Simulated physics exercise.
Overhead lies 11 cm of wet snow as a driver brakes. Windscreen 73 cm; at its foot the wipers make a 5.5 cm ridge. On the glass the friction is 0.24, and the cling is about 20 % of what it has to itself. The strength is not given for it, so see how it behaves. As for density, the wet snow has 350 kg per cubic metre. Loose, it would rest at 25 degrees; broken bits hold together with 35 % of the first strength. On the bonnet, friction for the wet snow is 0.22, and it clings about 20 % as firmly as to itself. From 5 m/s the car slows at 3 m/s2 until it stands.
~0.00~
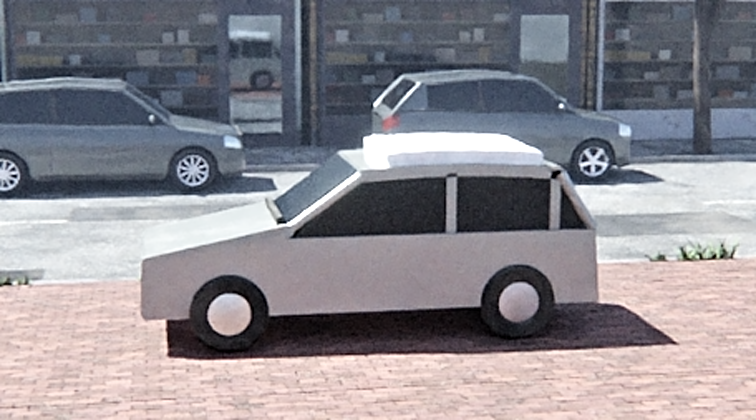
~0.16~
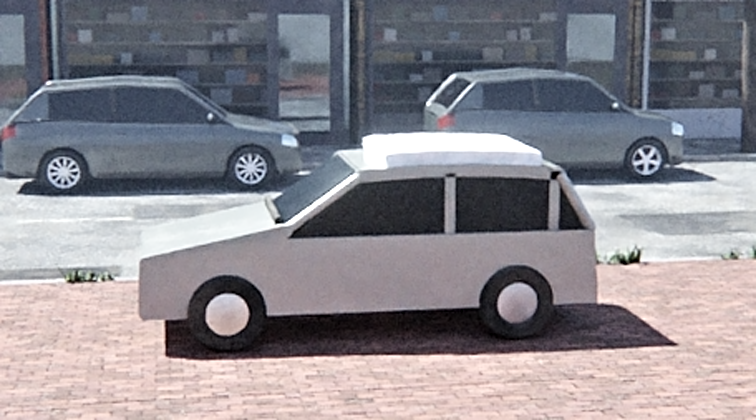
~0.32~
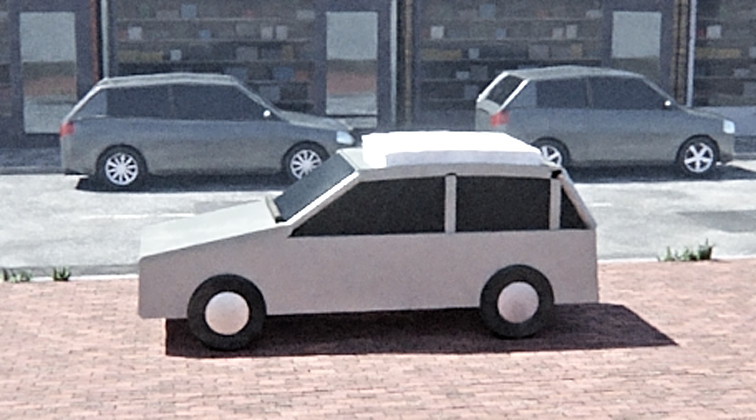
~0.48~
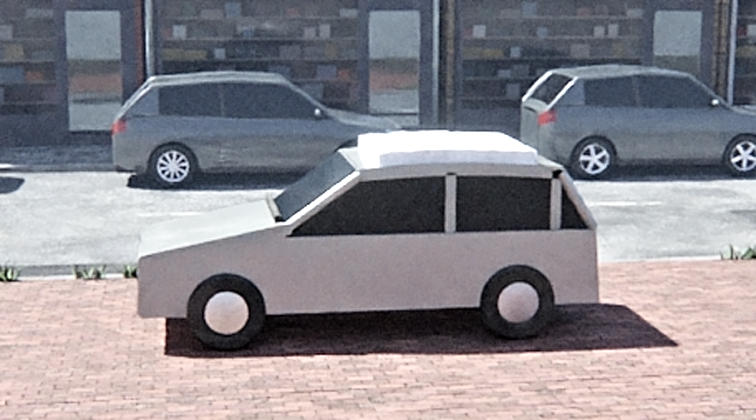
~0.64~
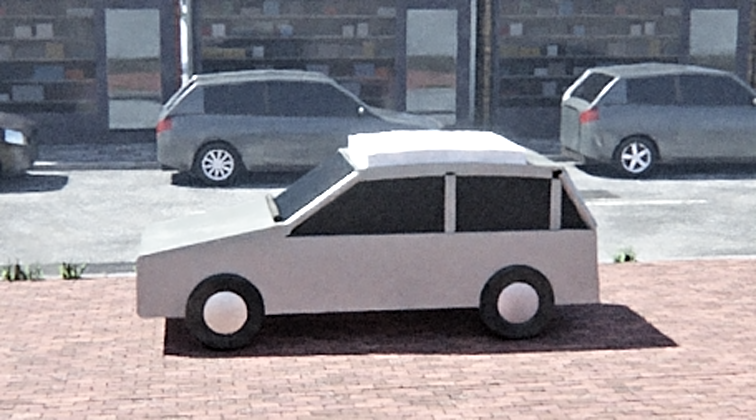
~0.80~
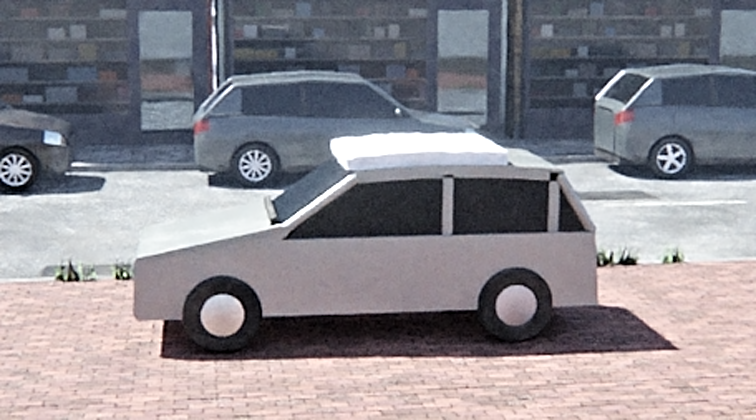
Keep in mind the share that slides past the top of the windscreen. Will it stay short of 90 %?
No, it goes over 90 %.
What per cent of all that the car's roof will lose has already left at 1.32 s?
It comes to around 70 %.
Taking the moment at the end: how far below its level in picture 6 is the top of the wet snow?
By my estimate, near 45 cm.
After 1.32 s, 32 % of the snow is on the roof, 51 % on the glass, 18 % on the bonnet and none has gone off the nose.
After 1.94 s, none of the snow is on the roof, 5 % on the glass, 62 % on the bonnet and 33 % has gone off the nose.
After 2.55 s, none of the snow is on the roof, 5 % on the glass, 3 % on the bonnet and 92 % has gone off the nose.
After 3.17 s, none of the snow is on the roof, 5 % on the glass, 2 % on the bonnet and 93 % has gone off the nose.
After 3.27 s, none of the snow is on the roof, 5 % on the glass, 2 % on the bonnet and 93 % has gone off the nose.
